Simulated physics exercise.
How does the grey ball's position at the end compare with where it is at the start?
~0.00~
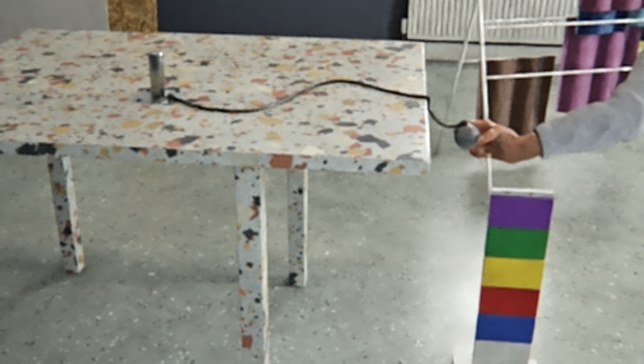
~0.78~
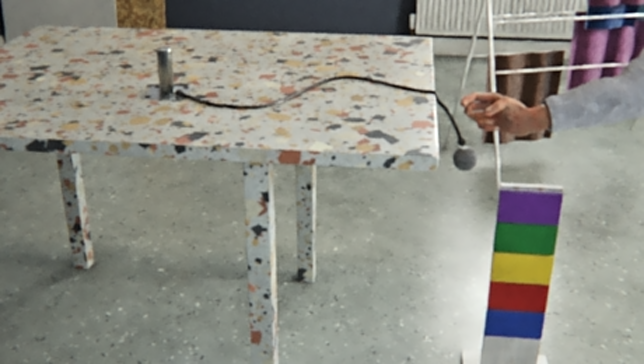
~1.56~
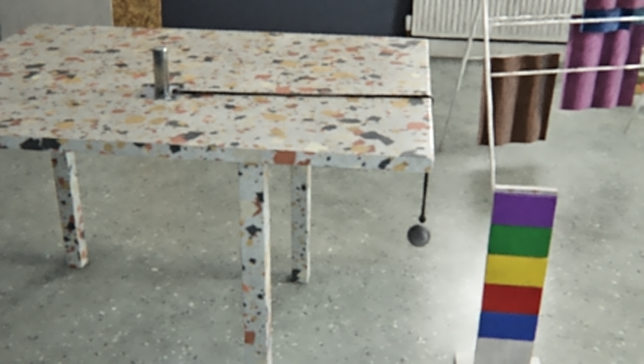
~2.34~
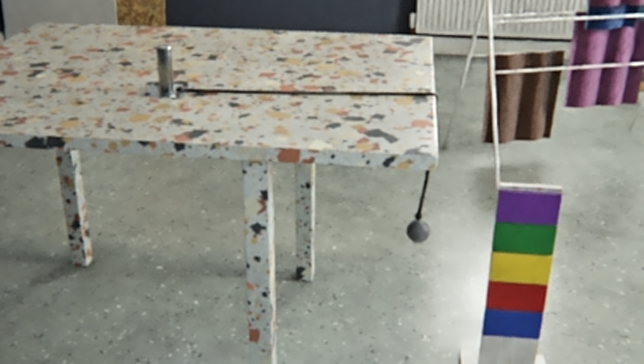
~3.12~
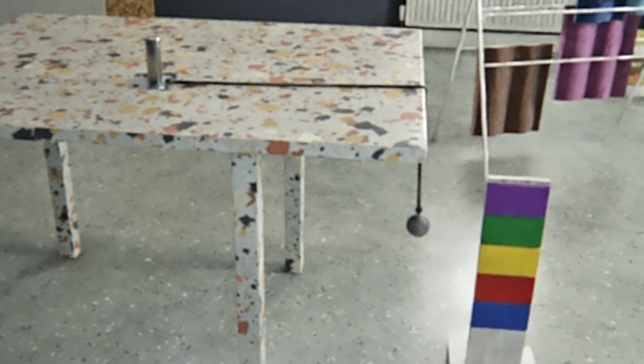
At the start the grey ball is held in a hand beside the table's right edge, near the height of the tabletop. At the end it hangs freely below the edge, lower and a little further left, level with the green band.
